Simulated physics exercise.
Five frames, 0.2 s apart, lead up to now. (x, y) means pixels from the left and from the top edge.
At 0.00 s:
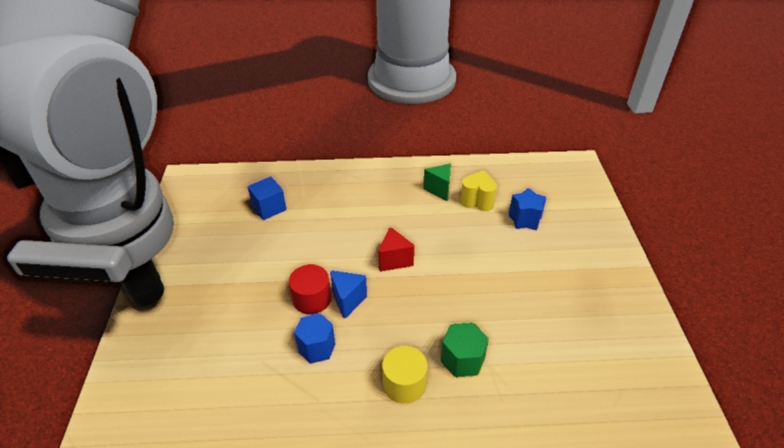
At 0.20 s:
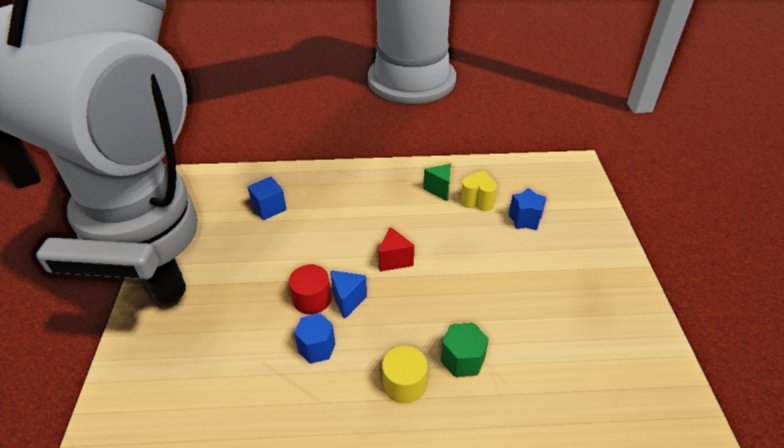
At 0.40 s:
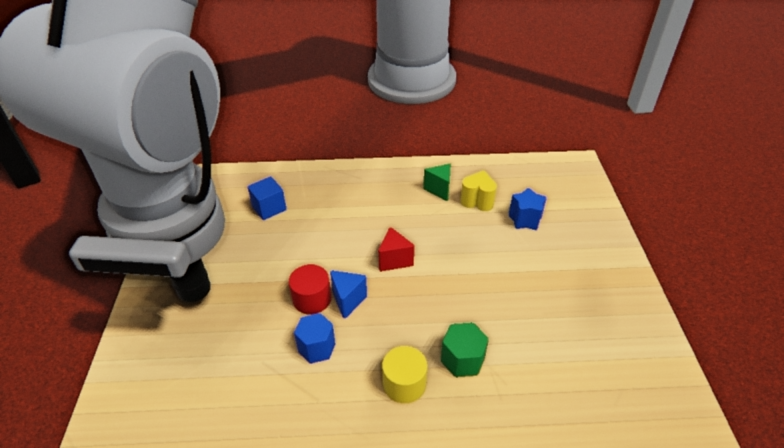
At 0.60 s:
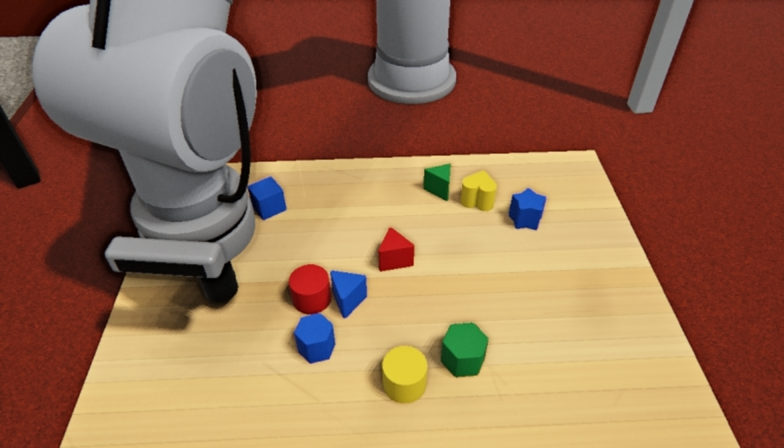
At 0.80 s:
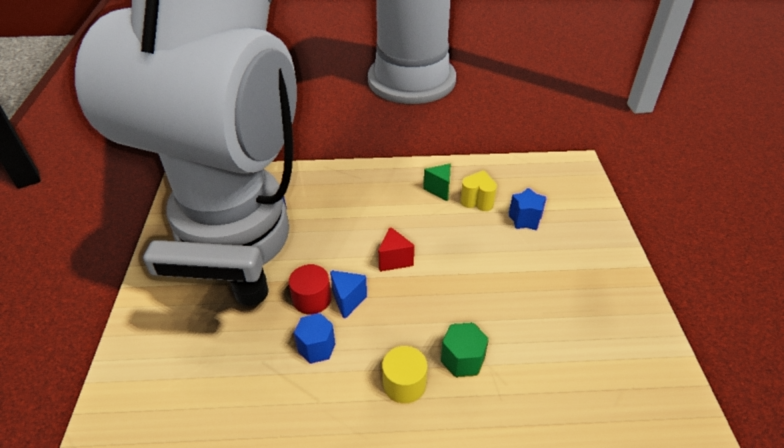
A gray robot arm moves steadily right over a wooden board while the colored blocks stay still.
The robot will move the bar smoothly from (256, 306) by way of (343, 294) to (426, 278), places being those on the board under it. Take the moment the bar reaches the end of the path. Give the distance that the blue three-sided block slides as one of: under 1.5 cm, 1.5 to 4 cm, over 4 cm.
It goes beyond 4 cm.
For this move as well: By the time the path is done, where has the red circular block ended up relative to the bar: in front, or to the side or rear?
I think it holds its spot in front.
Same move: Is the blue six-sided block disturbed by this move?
Not moved.
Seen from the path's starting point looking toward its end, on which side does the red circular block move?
Sideways shift: Left.
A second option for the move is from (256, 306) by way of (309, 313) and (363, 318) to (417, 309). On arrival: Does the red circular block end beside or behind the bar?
I expect so.
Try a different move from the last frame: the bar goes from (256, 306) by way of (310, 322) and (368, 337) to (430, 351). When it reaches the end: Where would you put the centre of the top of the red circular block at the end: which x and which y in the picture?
The middle of the upper face of the red circular block will lie at about (328, 276) in the picture.
The first path, step by step. One third of the way, bar (314, 287); red circular block (348, 270); blue three-sided block (378, 280), turned 55° clockwise.
Two thirds of the way, bar (372, 277); red circular block (405, 258); blue three-sided block (407, 284), turned 90° clockwise; red three-sided block (398, 236).
At the end, bar (427, 266); red circular block (455, 243); blue six-sided block still; blue three-sided block (409, 284), turned 95° clockwise; red three-sided block (399, 235).
